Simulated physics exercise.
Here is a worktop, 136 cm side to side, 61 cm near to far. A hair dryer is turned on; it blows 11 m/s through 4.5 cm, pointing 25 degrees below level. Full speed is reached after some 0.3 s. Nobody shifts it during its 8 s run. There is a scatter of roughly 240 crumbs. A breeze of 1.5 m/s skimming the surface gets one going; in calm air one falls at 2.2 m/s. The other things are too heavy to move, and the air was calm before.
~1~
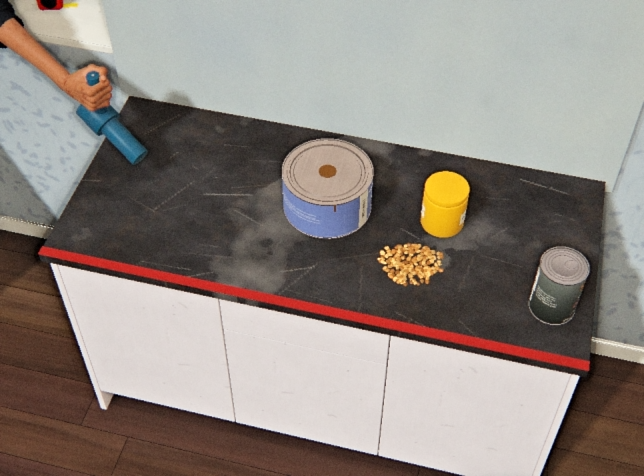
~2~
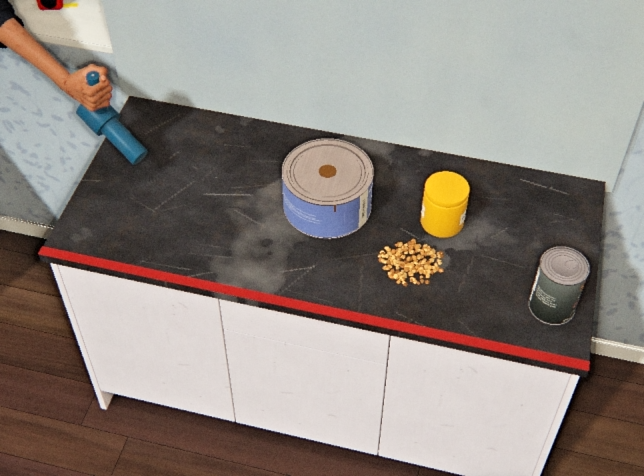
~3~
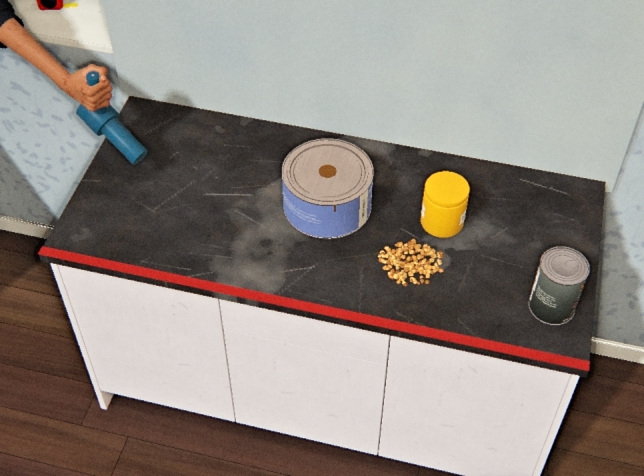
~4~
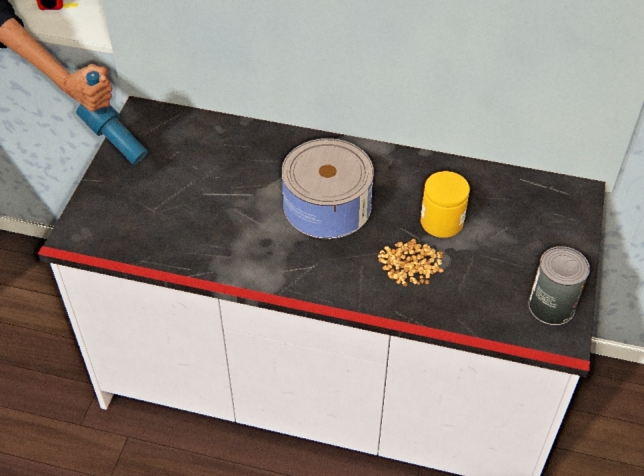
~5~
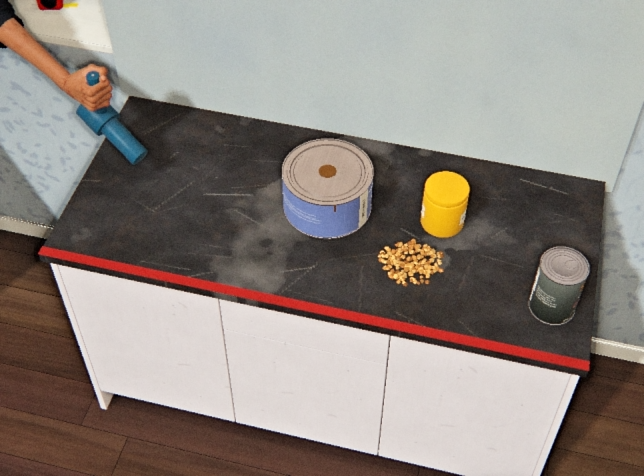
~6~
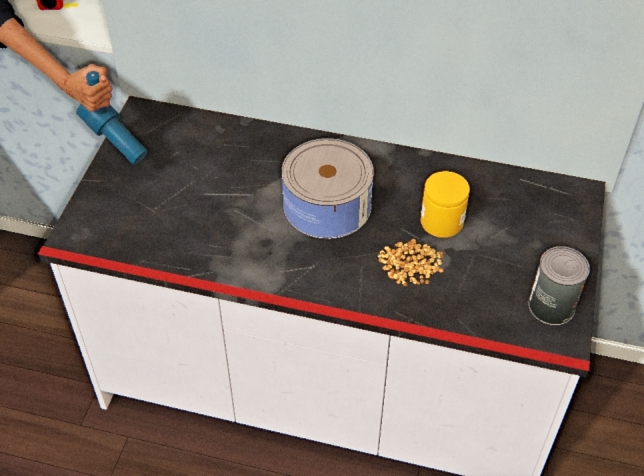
A hand holds a blue hair dryer over the dark worktop while the crumbs stay still.
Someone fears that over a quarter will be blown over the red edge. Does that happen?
Answer: No.
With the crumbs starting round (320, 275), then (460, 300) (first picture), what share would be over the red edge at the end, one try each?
In that order: 70 %, 15 %.
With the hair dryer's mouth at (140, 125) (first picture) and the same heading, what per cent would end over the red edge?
In that case some 0 per cent.
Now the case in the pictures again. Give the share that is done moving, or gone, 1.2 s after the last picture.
About 30 %.
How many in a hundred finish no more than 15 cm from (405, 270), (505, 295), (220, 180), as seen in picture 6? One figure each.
In turn about 15 %, 40 %, 0 %.
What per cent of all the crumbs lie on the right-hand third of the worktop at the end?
Near 70 %.
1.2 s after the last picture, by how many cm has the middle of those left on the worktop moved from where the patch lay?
Roughly 20 cm.
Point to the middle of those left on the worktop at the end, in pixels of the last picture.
Around (539, 274).
Then, 1.2 s after the last picture, 73 % are on the move or not yet settled, 7 % are over the red edge; the middle of those still in play is near (482, 271).
Then, 2.2 s after the last picture, 70 % are on the move or not yet settled, 7 % are over the red edge; the middle of those still in play is near (532, 274).
Then, 4.1 s after the last picture, 63 % are on the move or not yet settled, 7 % are over the red edge; the middle of those still in play is near (529, 270).
Then, 7.7 s after the last picture, at the end, 7 % are over the red edge; the middle of those still in play is near (539, 274).
